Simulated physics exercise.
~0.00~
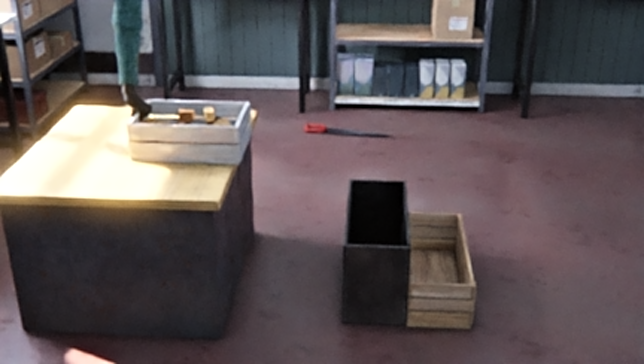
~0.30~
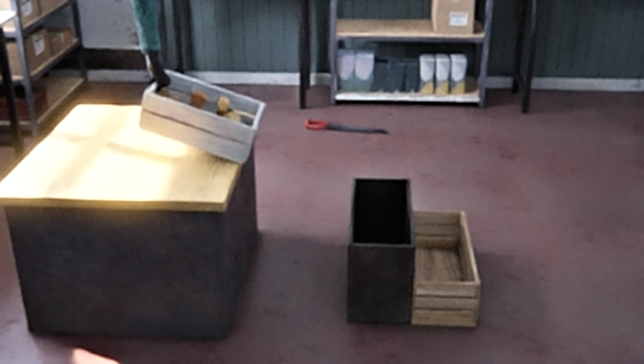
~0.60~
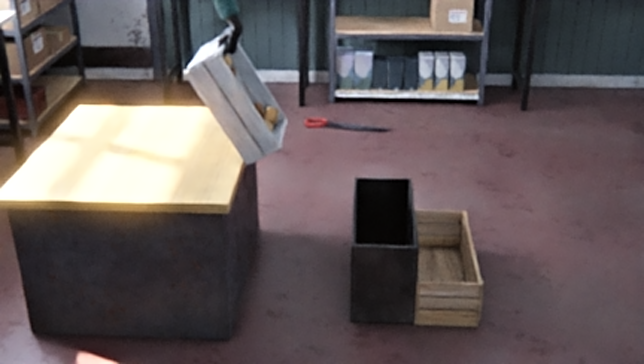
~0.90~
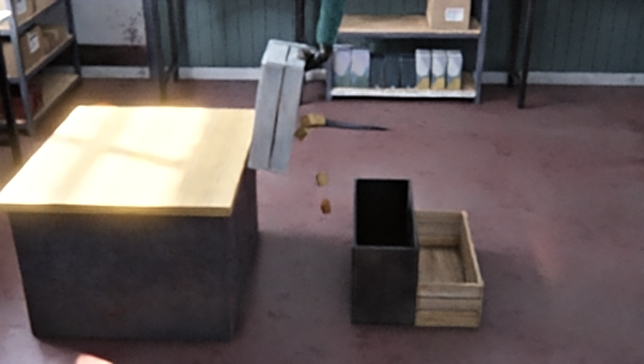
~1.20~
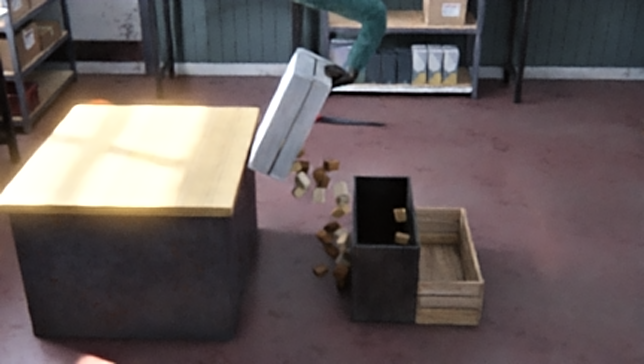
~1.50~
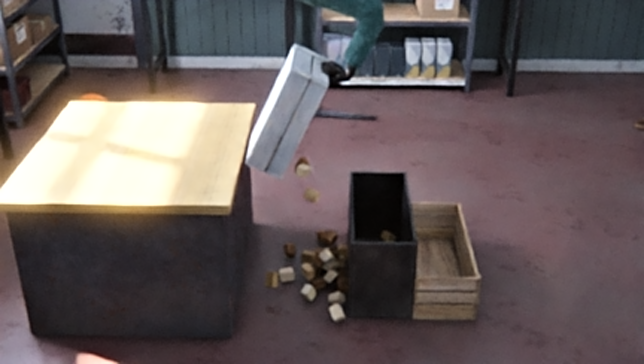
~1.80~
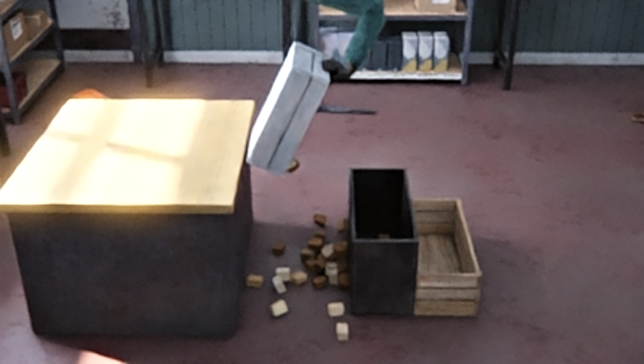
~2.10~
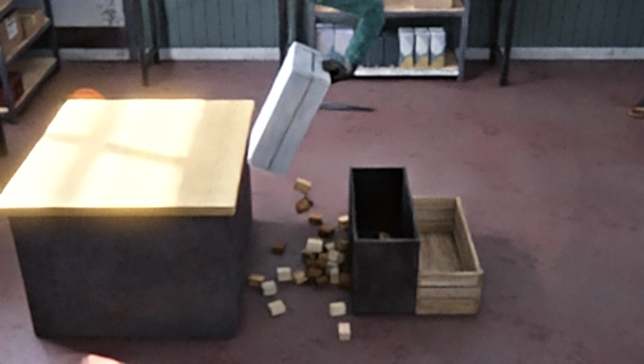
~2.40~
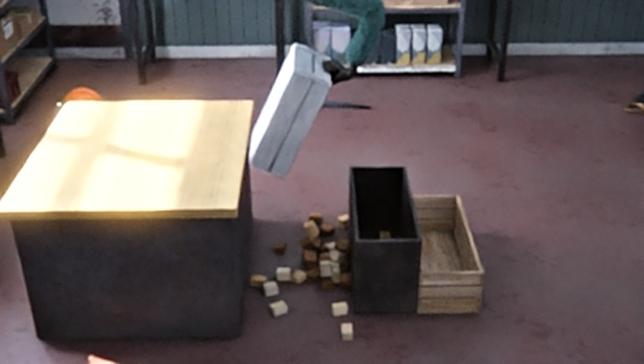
In the video, a green-sleeved arm tips a white tote over the edge of a bench, spilling small wooden blocks toward a black box beside a wooden bin. A few blocks enter the box, but most end up scattered on the floor short of it, with the tote still held tilted.
